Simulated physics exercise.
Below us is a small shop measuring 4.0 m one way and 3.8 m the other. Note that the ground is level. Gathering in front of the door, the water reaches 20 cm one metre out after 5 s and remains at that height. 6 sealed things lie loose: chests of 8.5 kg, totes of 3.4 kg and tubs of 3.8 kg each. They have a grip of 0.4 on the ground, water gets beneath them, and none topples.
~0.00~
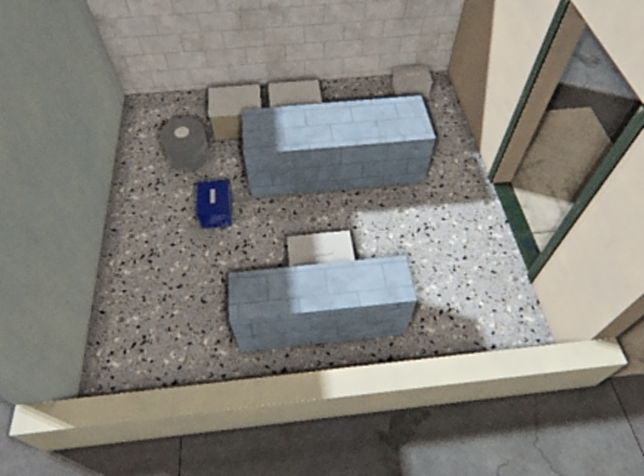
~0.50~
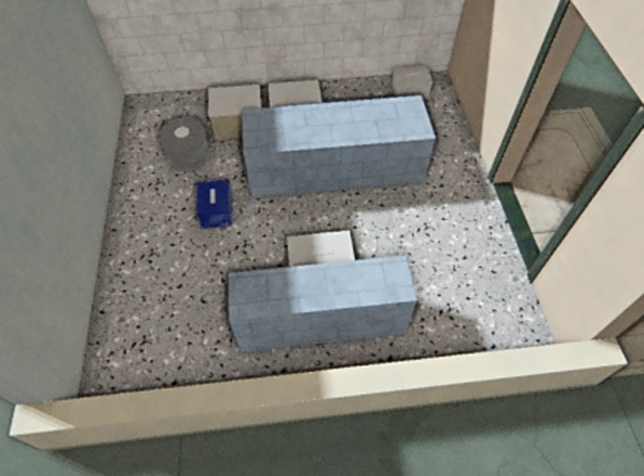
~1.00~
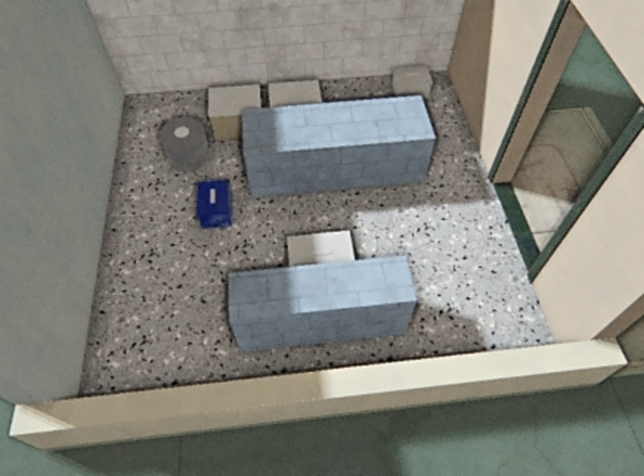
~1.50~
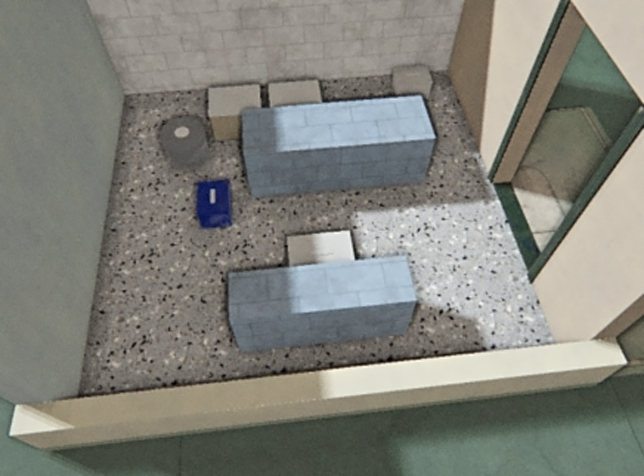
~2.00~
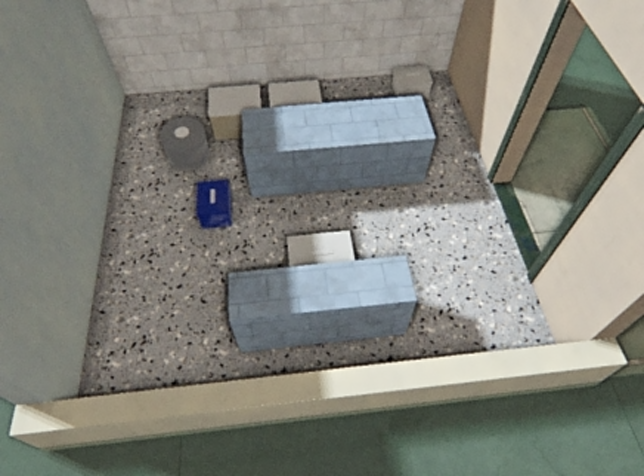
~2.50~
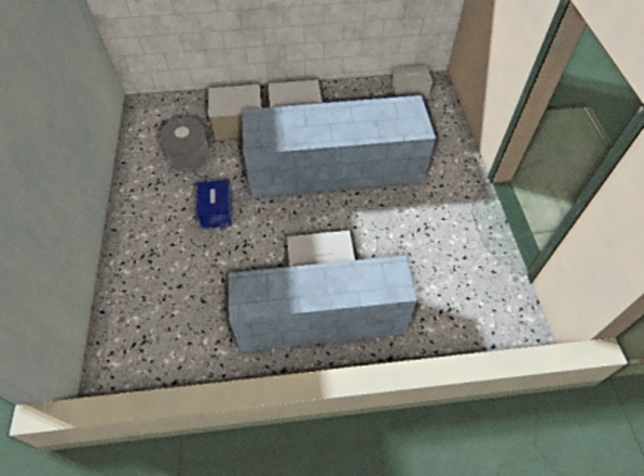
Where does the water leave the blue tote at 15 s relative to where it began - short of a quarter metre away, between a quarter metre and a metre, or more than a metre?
Looks like it will be displaced a long way.
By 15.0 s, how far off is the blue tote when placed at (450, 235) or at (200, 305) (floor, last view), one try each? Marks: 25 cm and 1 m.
Try one: Large displacement; try two: Moderate displacement.
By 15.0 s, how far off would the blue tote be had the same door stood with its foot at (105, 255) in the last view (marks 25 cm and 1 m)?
The blue tote would go a long distance.
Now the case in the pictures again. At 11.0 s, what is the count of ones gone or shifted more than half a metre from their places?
I count 3.
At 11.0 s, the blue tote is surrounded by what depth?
6 cm or so.
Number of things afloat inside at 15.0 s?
At that moment 6.
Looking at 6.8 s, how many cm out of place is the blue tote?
It has shifted about 100 cm.
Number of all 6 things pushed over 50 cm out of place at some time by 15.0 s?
I count 5 of them.
After 3.5 s the blue tote is near (213, 197), 0.0 m from its start, aground; 0 afloat.
After 6.8 s the blue tote is near (115, 174), 1.0 m from its start, afloat; 2 afloat.
After 11.0 s the blue tote is near (341, 86), 2.0 m from its start, afloat; 6 afloat.
After 15.0 s the blue tote is near (400, 103), 2.3 m from its start, afloat; 6 afloat.
